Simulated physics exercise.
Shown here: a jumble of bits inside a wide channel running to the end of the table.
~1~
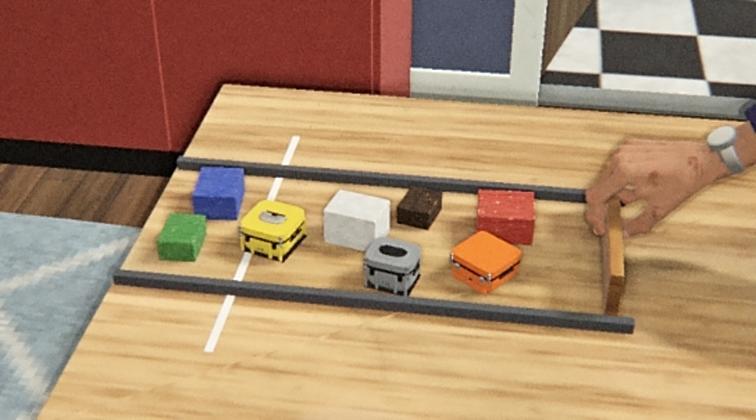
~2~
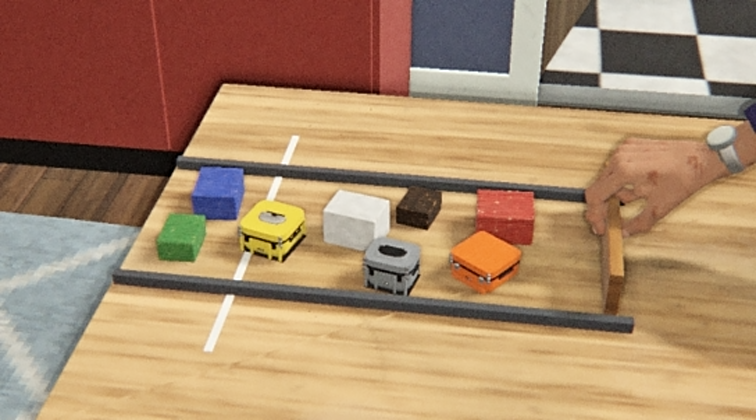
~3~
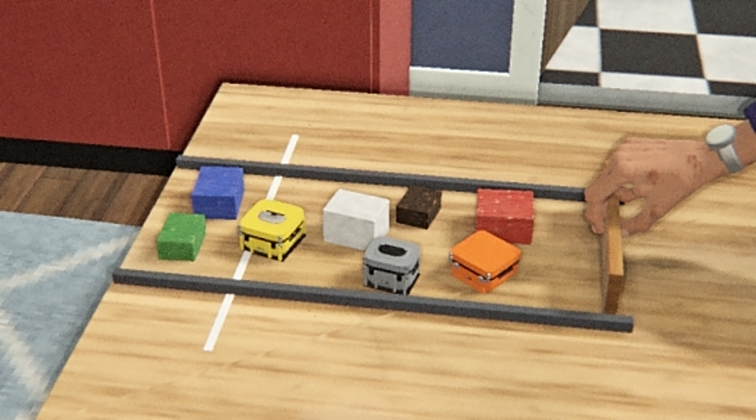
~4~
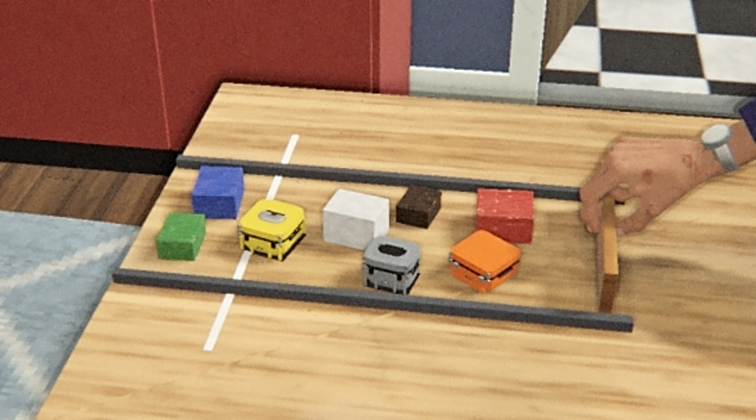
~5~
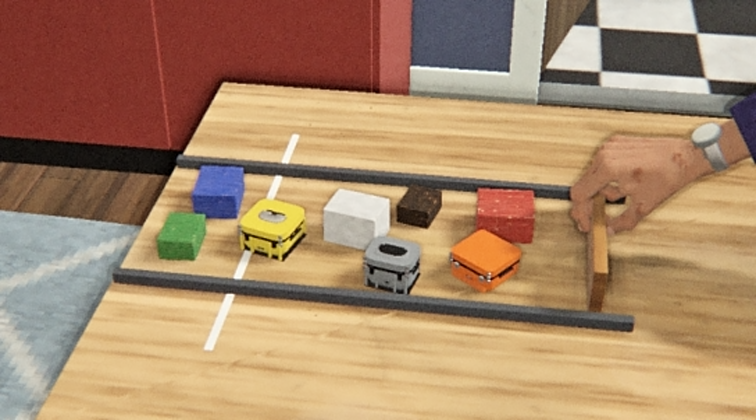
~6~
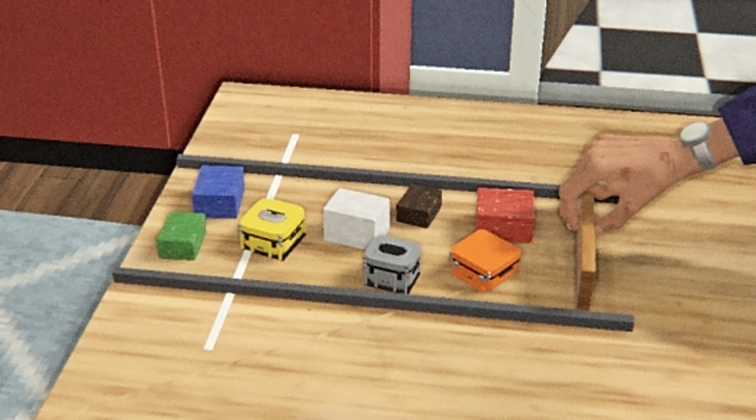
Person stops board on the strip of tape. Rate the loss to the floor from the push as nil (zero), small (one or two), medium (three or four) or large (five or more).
The loss is small.
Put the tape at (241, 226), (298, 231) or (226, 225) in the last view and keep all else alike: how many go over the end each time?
The counts: 3, 1 and 3.
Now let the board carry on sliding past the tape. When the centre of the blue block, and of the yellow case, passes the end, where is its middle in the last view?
When the blue block crosses, the middle is near (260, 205); when the yellow case crosses, near (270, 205).
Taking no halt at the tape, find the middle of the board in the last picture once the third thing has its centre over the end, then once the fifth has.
First about (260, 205), next about (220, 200).
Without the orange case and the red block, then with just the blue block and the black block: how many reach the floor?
Counts - first: 0; second: 2.
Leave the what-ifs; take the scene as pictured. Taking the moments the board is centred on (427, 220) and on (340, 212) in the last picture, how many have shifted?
Tally at point one: 5; at point two: 7.
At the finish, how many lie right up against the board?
It adds up to 3.
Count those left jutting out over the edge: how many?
Counting them gives 1.
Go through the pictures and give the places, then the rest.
The first frame shows green block (182, 237); blue block (219, 194); yellow case (274, 231); board (611, 238); tape (258, 230).
The second frame shows blue block (219, 193); red block (505, 217).
The third frame shows yellow case (273, 230); white block (356, 220).
The fourth frame shows green block (182, 237); orange case (485, 263).
The fifth frame shows blue block (219, 192); black block (419, 207).
The sixth frame shows green block (182, 236); blue block (219, 192); yellow case (273, 229); board (585, 233); tape (258, 227).
A little later, none off yet; green block at rest near (182, 236); blue block at rest near (219, 192); yellow case at rest near (273, 229).
Next, none off yet; green block at rest near (182, 236); blue block at rest near (219, 192); yellow case shifted a little near (247, 233).
Later still, none off yet; green block shifted about its own width near (124, 236); blue block shifted a little near (203, 189); yellow case shifted well along near (168, 231).
When it is over, the number that fall off is one or two; down, yellow case and green block.
